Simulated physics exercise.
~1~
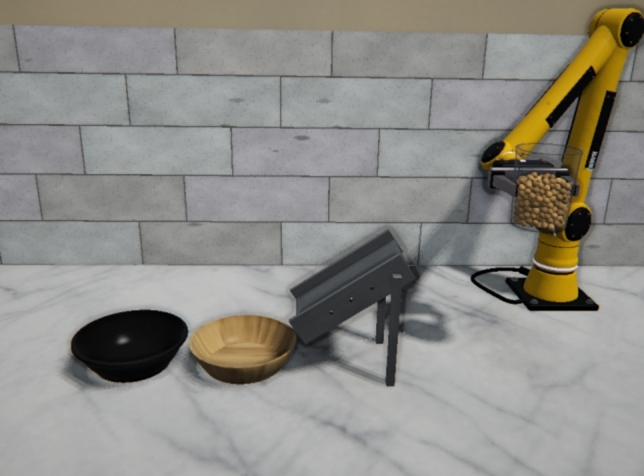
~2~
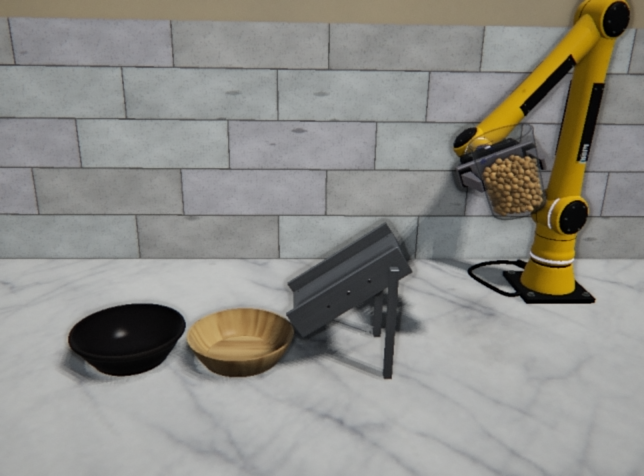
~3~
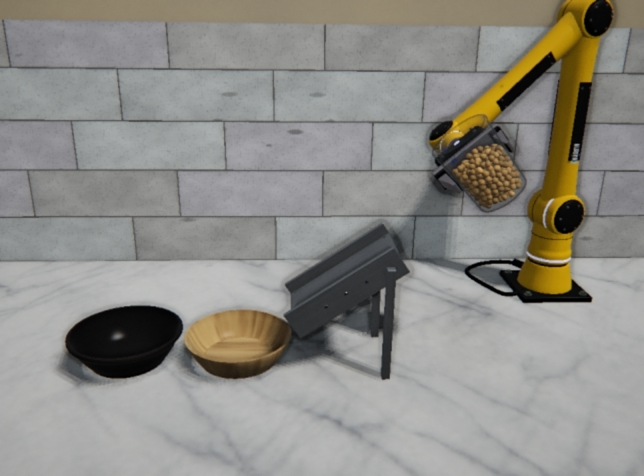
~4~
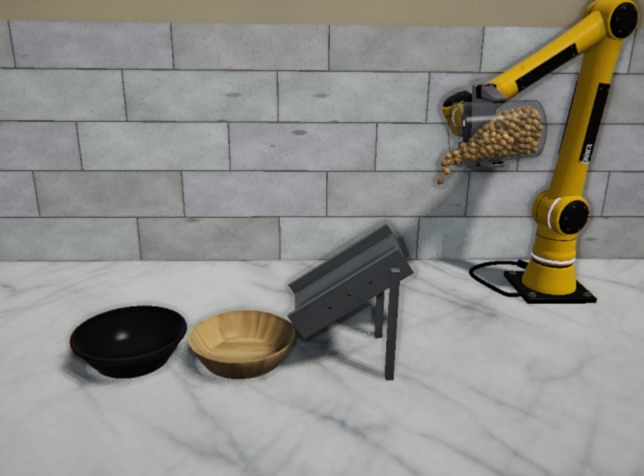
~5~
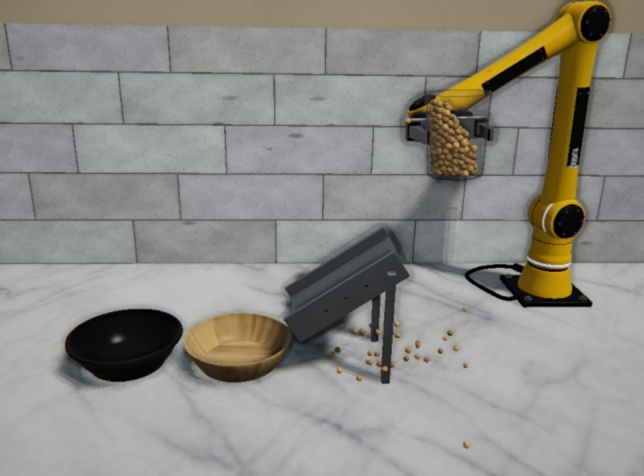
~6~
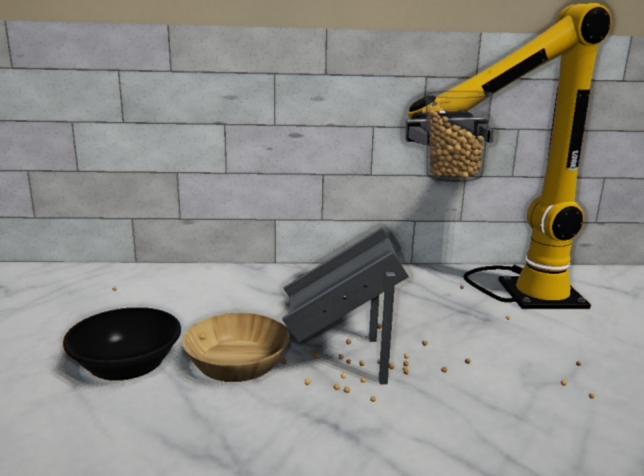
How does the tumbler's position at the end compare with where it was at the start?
At the end the tumbler is held higher and further to the left than it was at the start.
